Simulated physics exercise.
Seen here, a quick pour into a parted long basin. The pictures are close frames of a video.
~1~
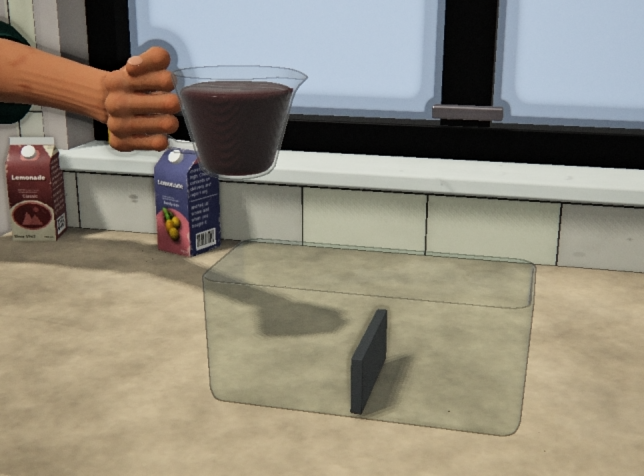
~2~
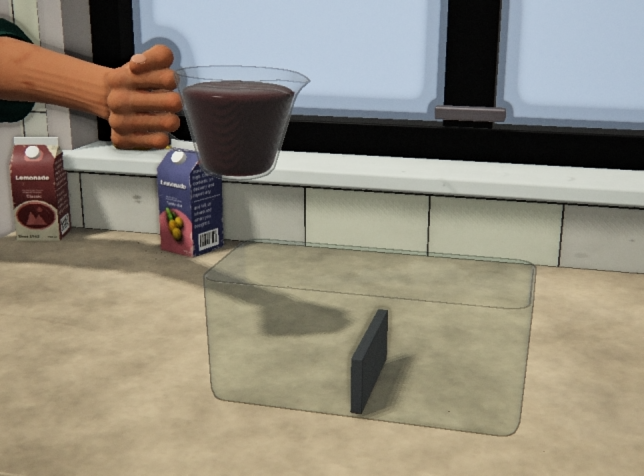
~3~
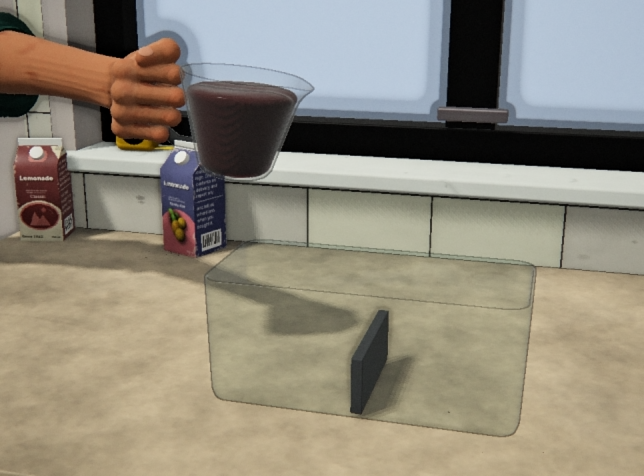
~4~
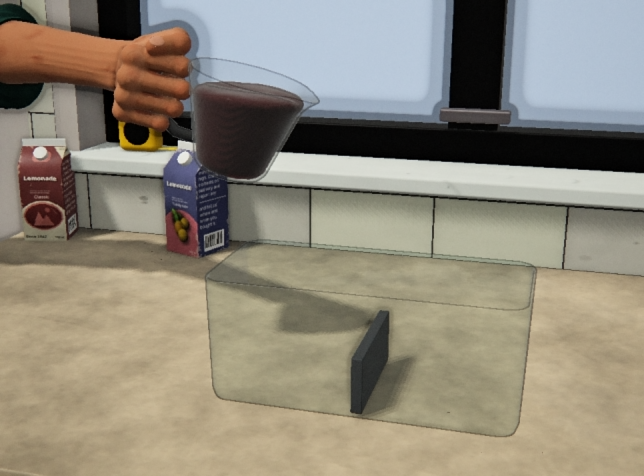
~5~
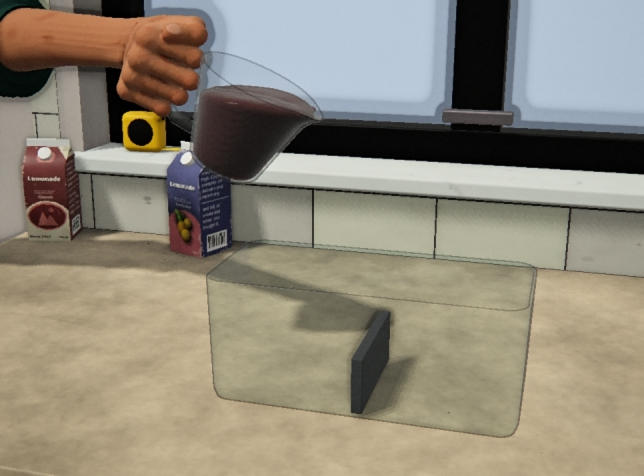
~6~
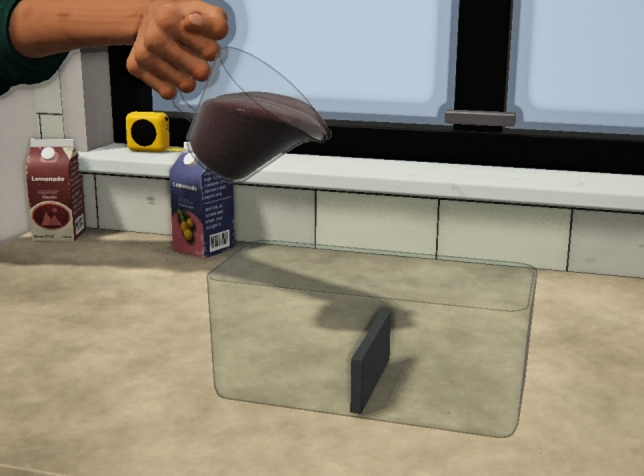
On a kitchen counter by a window, a hand held a clear jug of dark liquid above a see-through basin with a small dark divider, then steadily tipped it to the right.
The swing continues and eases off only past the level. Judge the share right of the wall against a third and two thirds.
In the end less than a third is right of the wall.
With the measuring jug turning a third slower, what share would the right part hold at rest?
Near 30 %.
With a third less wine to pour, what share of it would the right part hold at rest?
About 5 per cent.
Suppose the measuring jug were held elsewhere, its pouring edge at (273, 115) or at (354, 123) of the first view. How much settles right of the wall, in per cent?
First some 5, then 50 per cent.
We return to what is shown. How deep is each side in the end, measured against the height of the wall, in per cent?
Near 30 on the left, 10 on the right.
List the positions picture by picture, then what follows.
Tilt 0°; pouring edge (307, 77); surface from (186, 86) to (293, 89); the long basin's rim runs from (224, 259) to (534, 286); the wall's top is at (370, 334), in the first frame.
Tilt 2°; pouring edge (309, 80); surface from (189, 86) to (295, 92), in the second frame.
Tilt 7°; pouring edge (314, 89); surface from (193, 84) to (298, 95), in the third frame.
Tilt 15°; pouring edge (319, 102); surface from (200, 84) to (304, 102), in the fourth frame.
Tilt 26°; pouring edge (323, 119); surface from (206, 89) to (316, 110), in the fifth frame.
Tilt 39°; pouring edge (323, 139); surface from (206, 104) to (315, 124); 4 per cent is over the edge, in the sixth frame.
A moment on, the measuring jug is tipped right over and 19 per cent is still to pour, 35 is left of the wall and 18 right of it.
Next, the measuring jug is tipped right over and 0 per cent is still to pour, 77 is left of the wall and 19 right of it.
Then the measuring jug is tipped right over and 0 per cent is still to pour, 75 is left of the wall and 21 right of it.
Later the measuring jug is tipped right over and 0 per cent is still to pour, 75 is left of the wall and 22 right of it.
In the end 75 per cent lies left of the wall, 22 right of it and 2 outside.
